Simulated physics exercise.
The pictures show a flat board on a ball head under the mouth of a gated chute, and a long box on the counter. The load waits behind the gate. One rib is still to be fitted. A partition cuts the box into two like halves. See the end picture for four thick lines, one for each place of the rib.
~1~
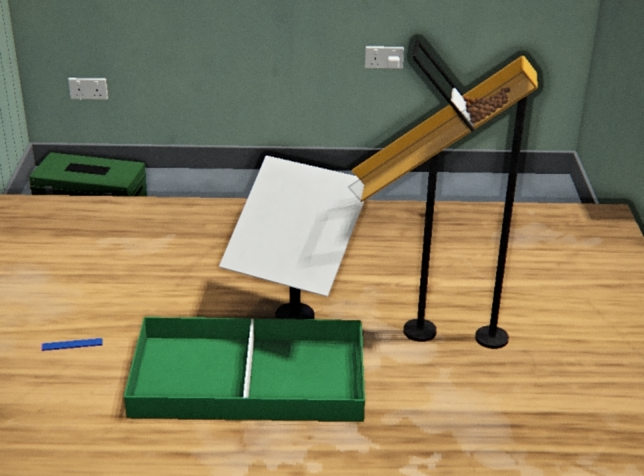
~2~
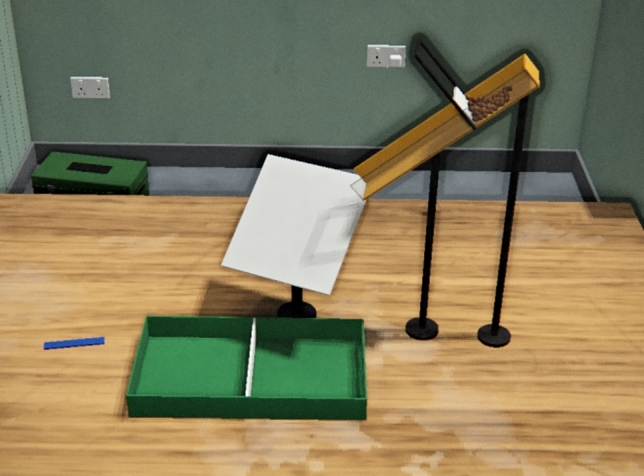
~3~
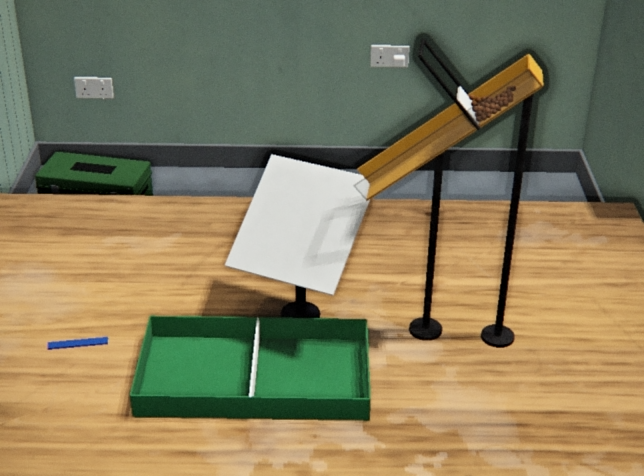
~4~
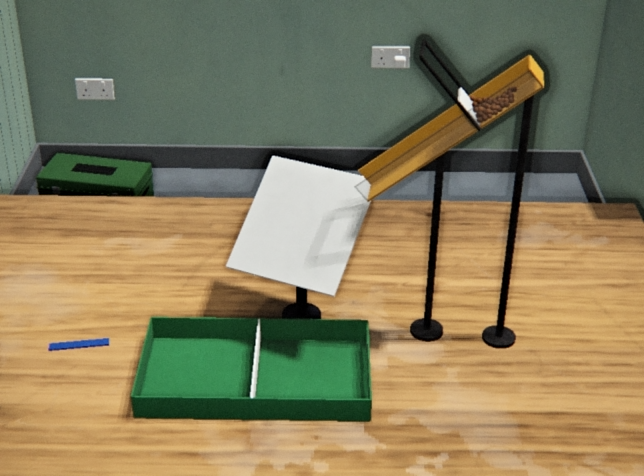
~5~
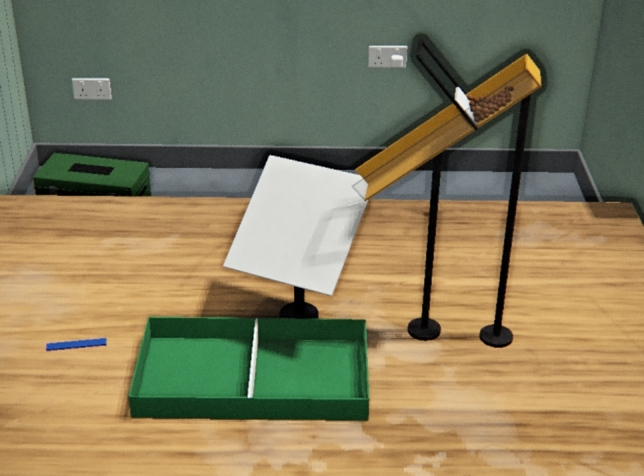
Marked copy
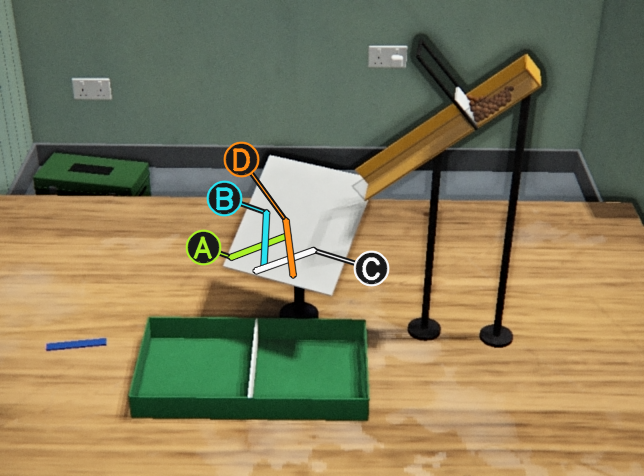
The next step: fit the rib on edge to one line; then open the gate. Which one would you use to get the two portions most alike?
The best line is B.
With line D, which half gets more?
More lands on the right.
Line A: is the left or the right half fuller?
More lands on the left.
On the marked copy, line A from (287, 235) to (231, 257); line B from (266, 212) to (263, 267); line C from (313, 250) to (256, 270); line D from (286, 220) to (293, 275).
With A, of what is caught, most in the left half, about a quarter in the right.
With B, of what is caught, about half in the left half, about half in the right.
With C, of what is caught, most in the left half, a small part in the right.
With D, of what is caught, a small part in the left half, nearly all in the right.
